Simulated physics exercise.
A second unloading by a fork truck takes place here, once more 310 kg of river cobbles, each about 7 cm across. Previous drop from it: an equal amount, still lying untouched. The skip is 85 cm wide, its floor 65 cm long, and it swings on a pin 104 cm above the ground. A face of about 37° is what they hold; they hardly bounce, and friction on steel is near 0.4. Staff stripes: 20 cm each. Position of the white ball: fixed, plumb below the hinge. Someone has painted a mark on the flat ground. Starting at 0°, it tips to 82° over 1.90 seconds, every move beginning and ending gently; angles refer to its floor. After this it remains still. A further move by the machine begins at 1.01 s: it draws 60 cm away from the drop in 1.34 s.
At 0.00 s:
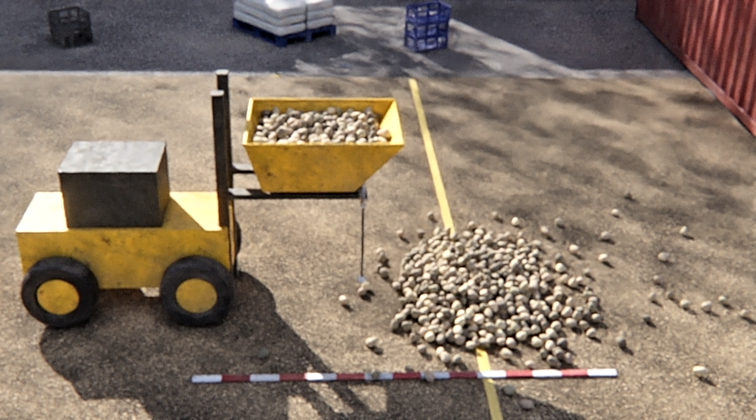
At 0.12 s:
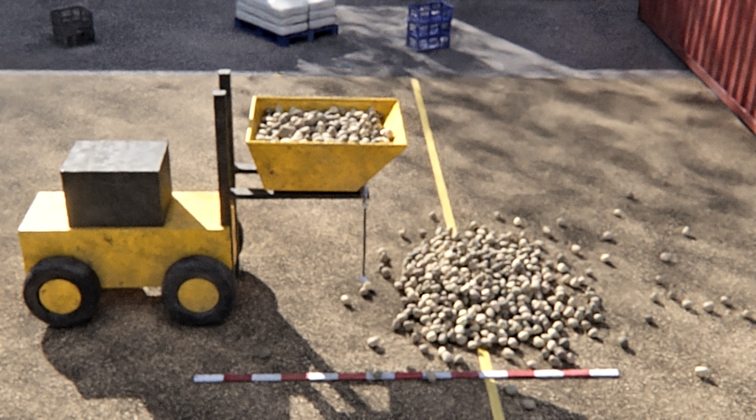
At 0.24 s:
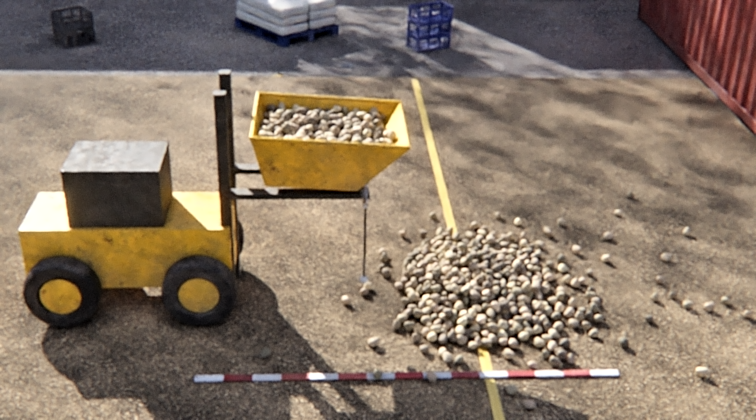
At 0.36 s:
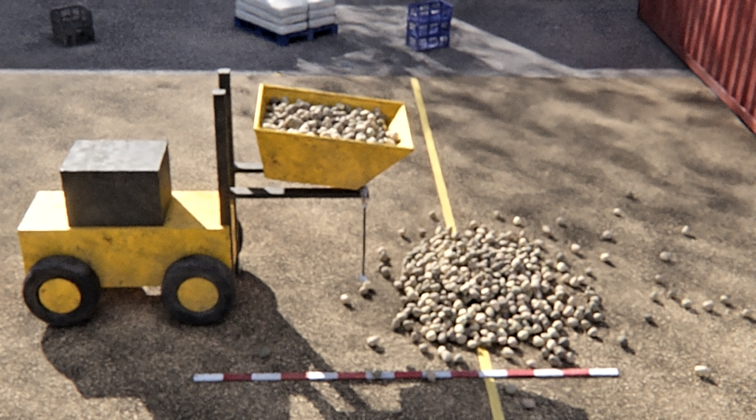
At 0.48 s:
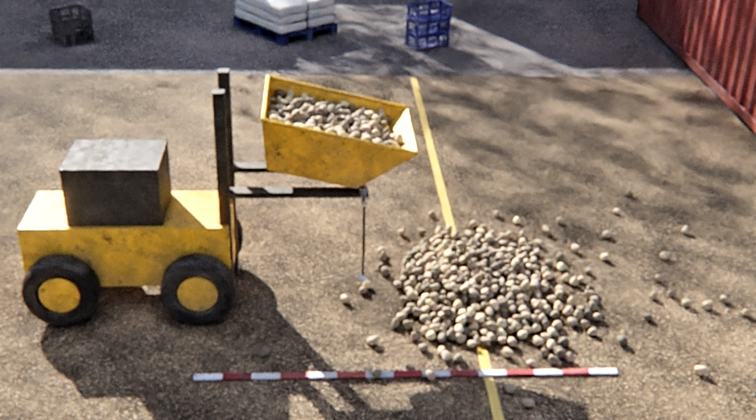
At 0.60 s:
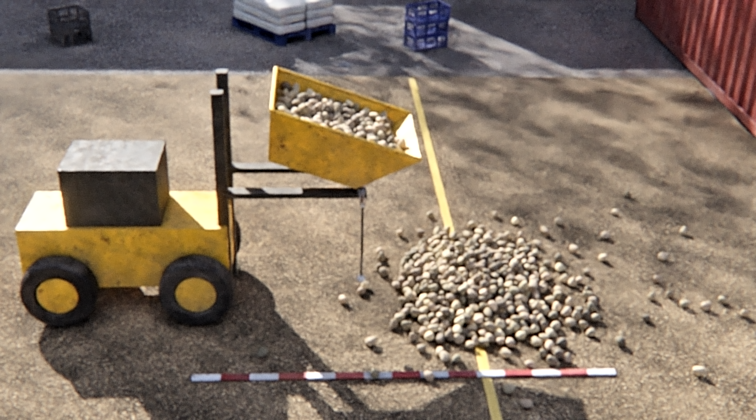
At first, a yellow forklift-like machine holds a level yellow skip full of rounded stones, left of a pile of similar stones on the ground. The skip then gradually tilts down to the right, its left side rising, while the stones stay inside and the machine and pile remain still.
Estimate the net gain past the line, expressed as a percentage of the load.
20 %.
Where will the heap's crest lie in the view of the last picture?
The top of the heap sits near (441, 263).
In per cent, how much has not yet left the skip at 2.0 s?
Roughly 15 per cent remains inside.
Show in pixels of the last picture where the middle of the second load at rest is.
(417, 280).
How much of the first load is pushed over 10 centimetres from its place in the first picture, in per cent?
10 %.
After 1.4 s the floor is at 69°; in per cent of one load, 90 in the skip, 53 short of the line, 56 past the line; the foremost stones are at (696, 278).
After 2.0 s the floor is at 82°; in per cent of one load, 14 in the skip, 112 short of the line, 74 past the line; the foremost stones are at (696, 278).
After 2.8 s the floor is at 82°; in per cent of one load, 0 in the skip, 123 short of the line, 77 past the line; the foremost stones are at (696, 278).
After 5.2 s the floor is at 82°; in per cent of one load, 0 in the skip, 123 short of the line, 77 past the line; the foremost stones are at (696, 278). Net gain past the line, 20.
